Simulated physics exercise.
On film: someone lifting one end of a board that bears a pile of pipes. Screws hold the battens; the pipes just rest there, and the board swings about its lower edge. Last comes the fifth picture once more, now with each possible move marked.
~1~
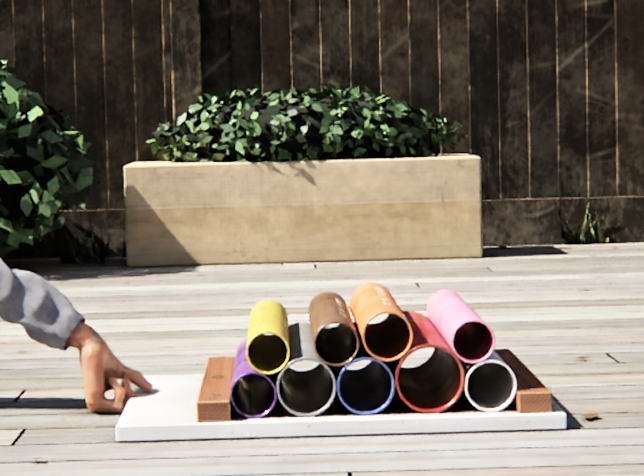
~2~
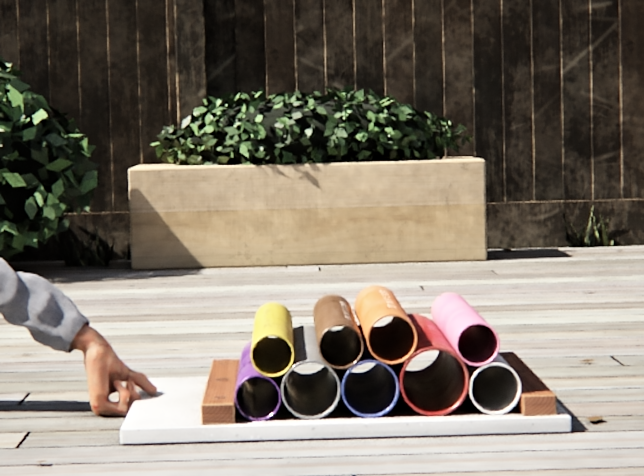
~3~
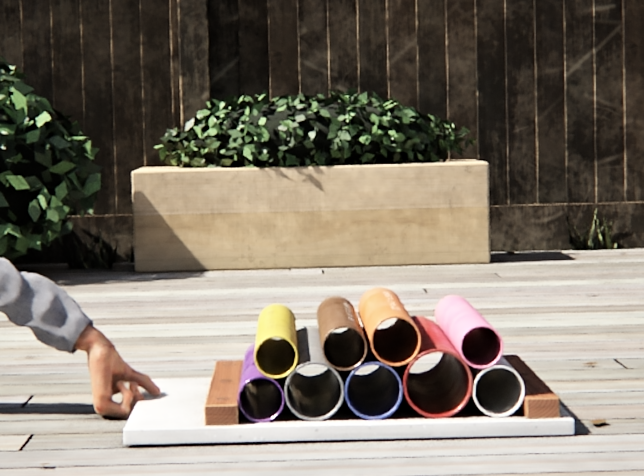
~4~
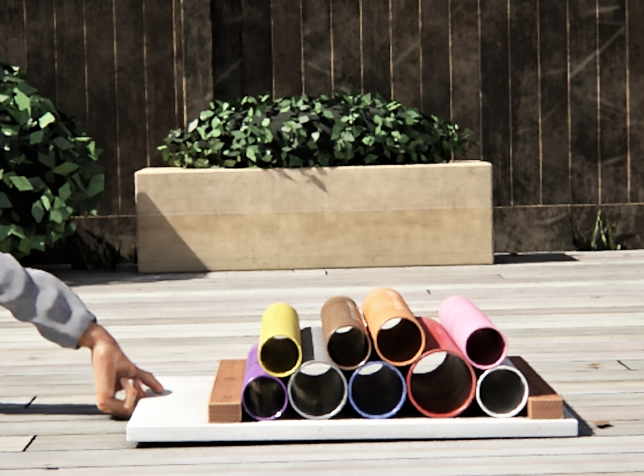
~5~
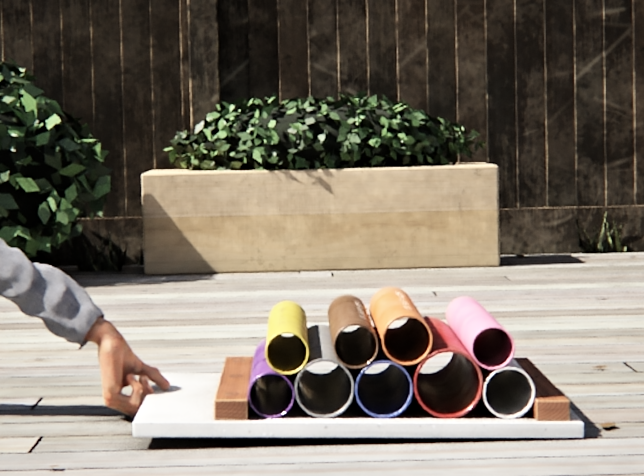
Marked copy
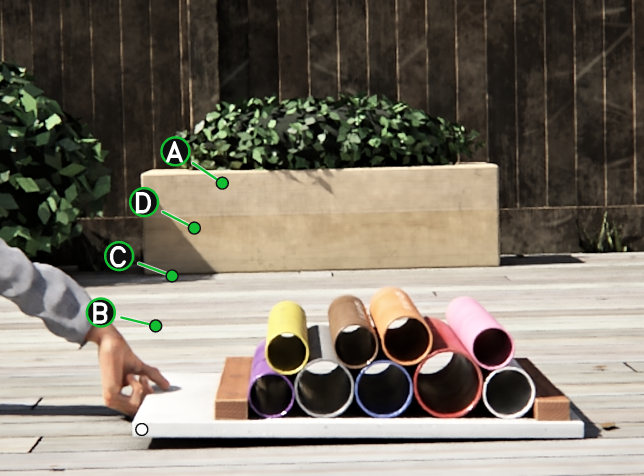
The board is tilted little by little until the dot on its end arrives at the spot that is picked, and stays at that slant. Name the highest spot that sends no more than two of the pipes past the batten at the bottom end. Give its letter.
The last mark within the limit is A.
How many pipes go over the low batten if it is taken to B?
With B, none.
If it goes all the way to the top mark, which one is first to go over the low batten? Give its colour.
It is the pink one.
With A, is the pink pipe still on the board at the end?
No.
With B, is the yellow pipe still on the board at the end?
Yes.
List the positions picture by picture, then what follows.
Board (336, 390); purple pipe (254, 395); grey pipe (306, 387), in the first picture.
Grey pipe (311, 390); blue pipe (370, 389), in the second picture.
Board (344, 395); purple pipe (261, 399); pink pipe (482, 347), in the third picture.
Board (347, 395); purple pipe (265, 398); grey pipe (318, 390), in the fourth picture.
Board (353, 393); purple pipe (271, 395); grey pipe (325, 389), in the fifth picture.
On the marked copy, A at (222, 183); B at (156, 326); C at (172, 276); D at (194, 228); the white dot at (142, 429).
Taking A. A third of the way, board at 20°.
Two thirds of the way, board at 36°.
When it is over, board at 36°, one over the low batten (pink).
As for the rest, B none over the low batten; C one over the low batten (pink); D one over the low batten (pink).
